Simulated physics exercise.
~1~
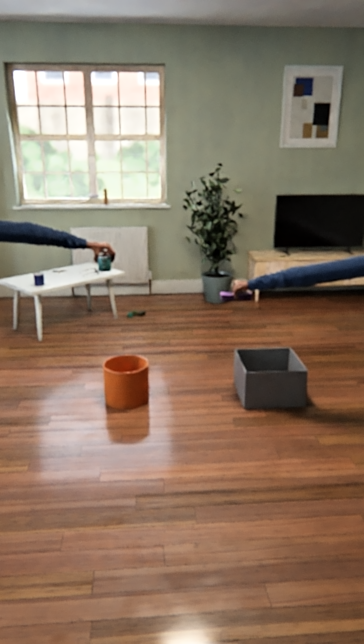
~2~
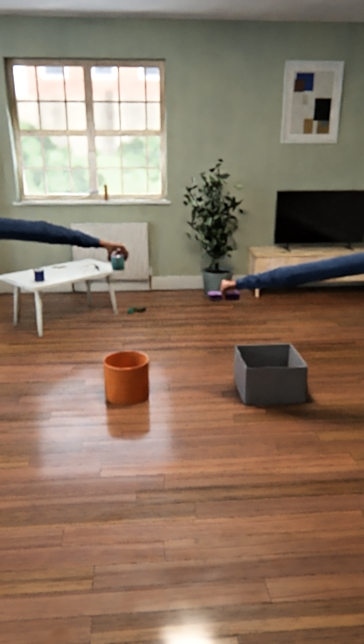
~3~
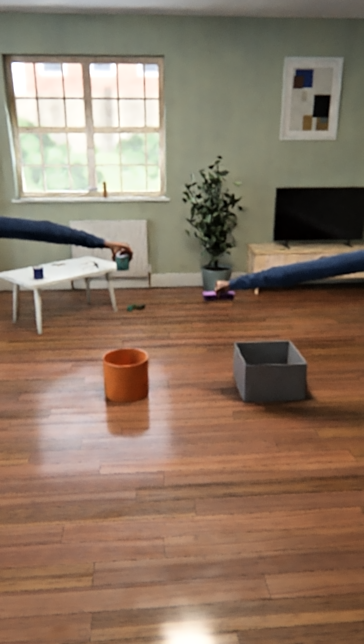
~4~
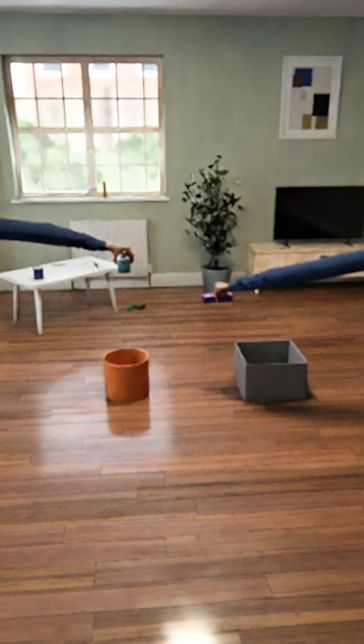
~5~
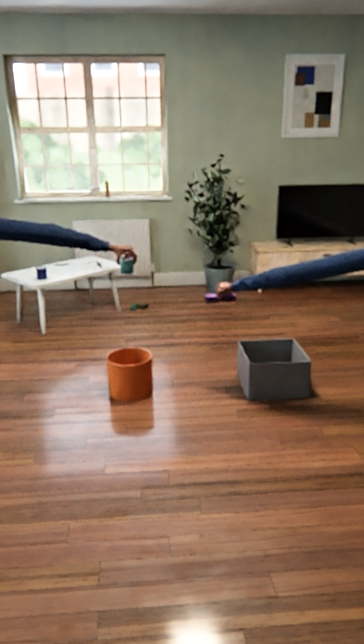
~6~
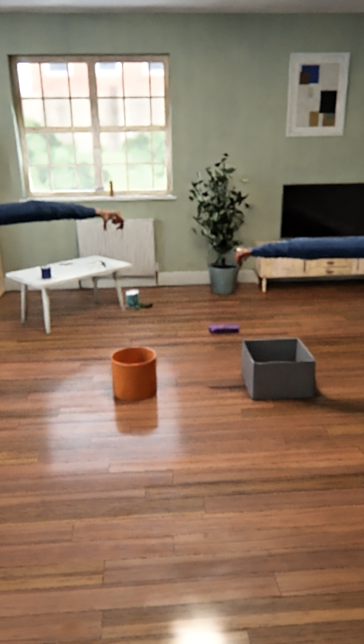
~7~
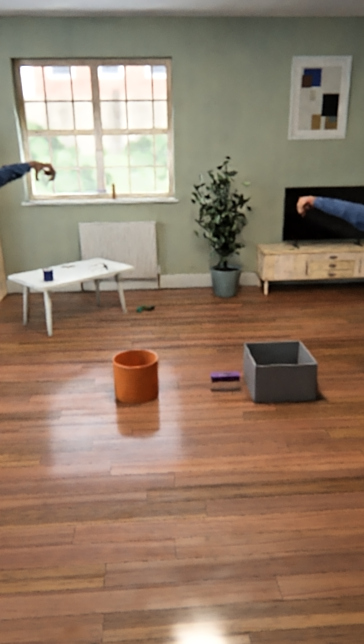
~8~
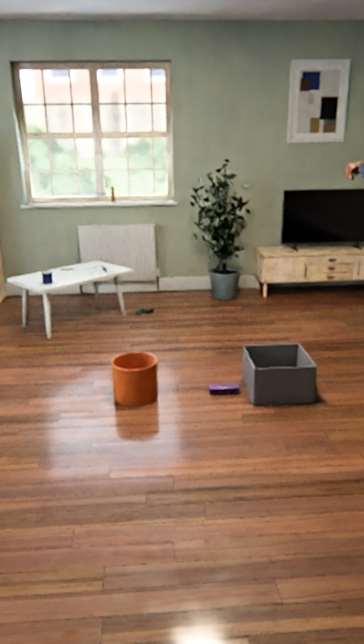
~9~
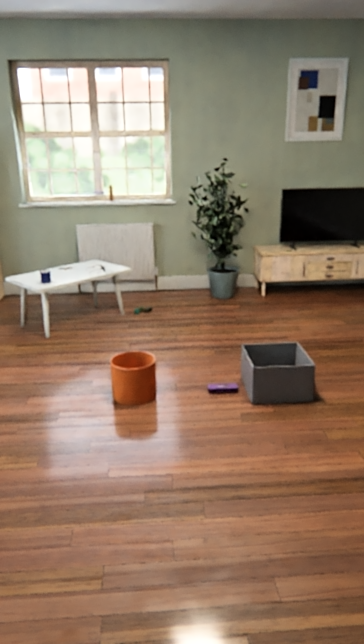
In a green-walled room with a glossy wooden floor, a slightly swaying camera looks toward a window, a white table, a leafy plant and a television. An orange bucket stands left of centre, with a grey crate to its right. Two blue-sleeved arms reach in from opposite sides, the left holding a small turquoise tin and the right a purple case, and both shift slightly before holding nearly still. Both hands let go, the objects fall, and the arms withdraw. The tin drops into the orange bucket and out of sight, while the case ends up on the floor just left of the crate.
